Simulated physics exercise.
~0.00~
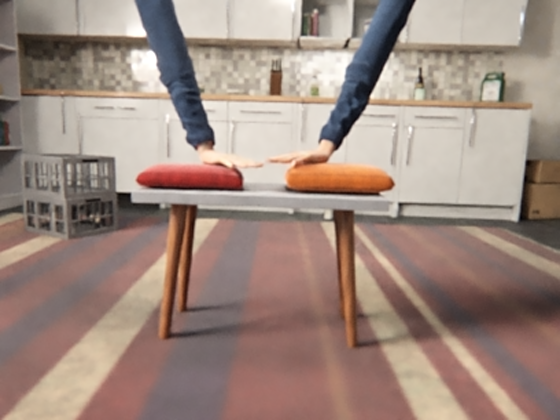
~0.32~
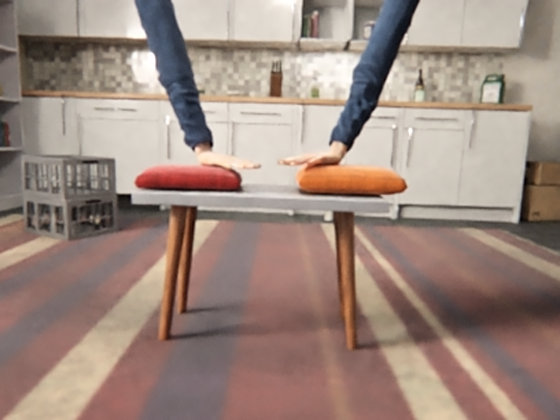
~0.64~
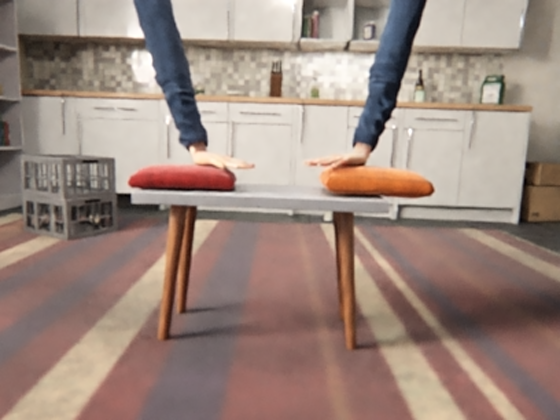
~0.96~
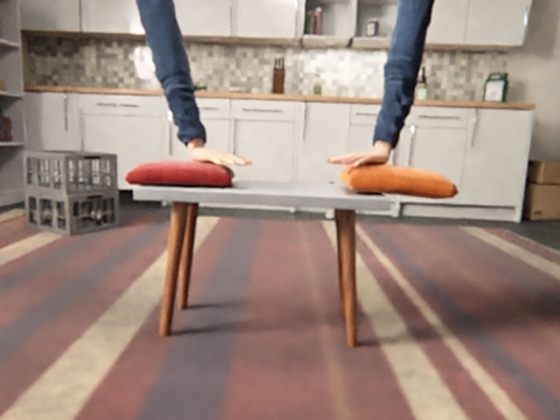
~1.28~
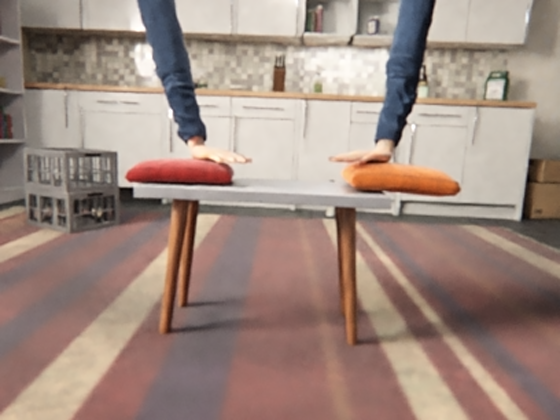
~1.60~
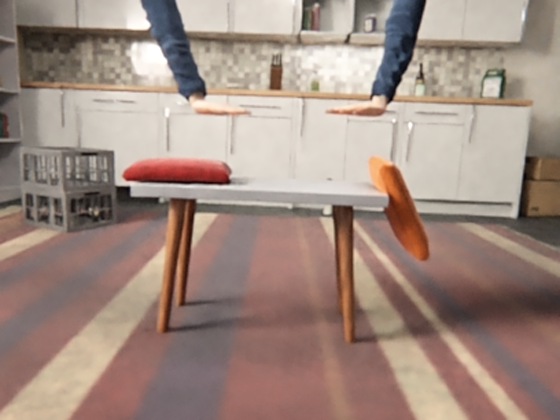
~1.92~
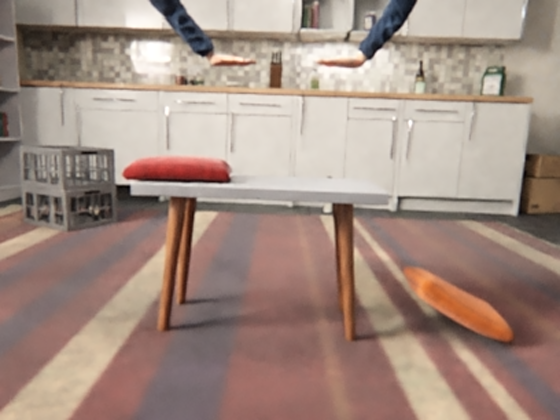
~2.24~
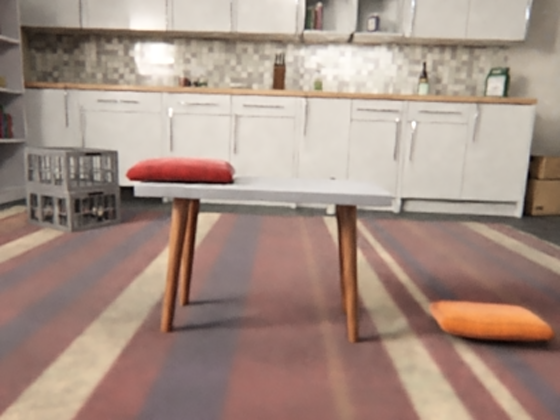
In a kitchen, two hands slid a red cushion slightly left and an orange one right along a small bench until it overhung the end. When the hands lifted away, the orange one tipped off onto the floor, while the red one stayed put.
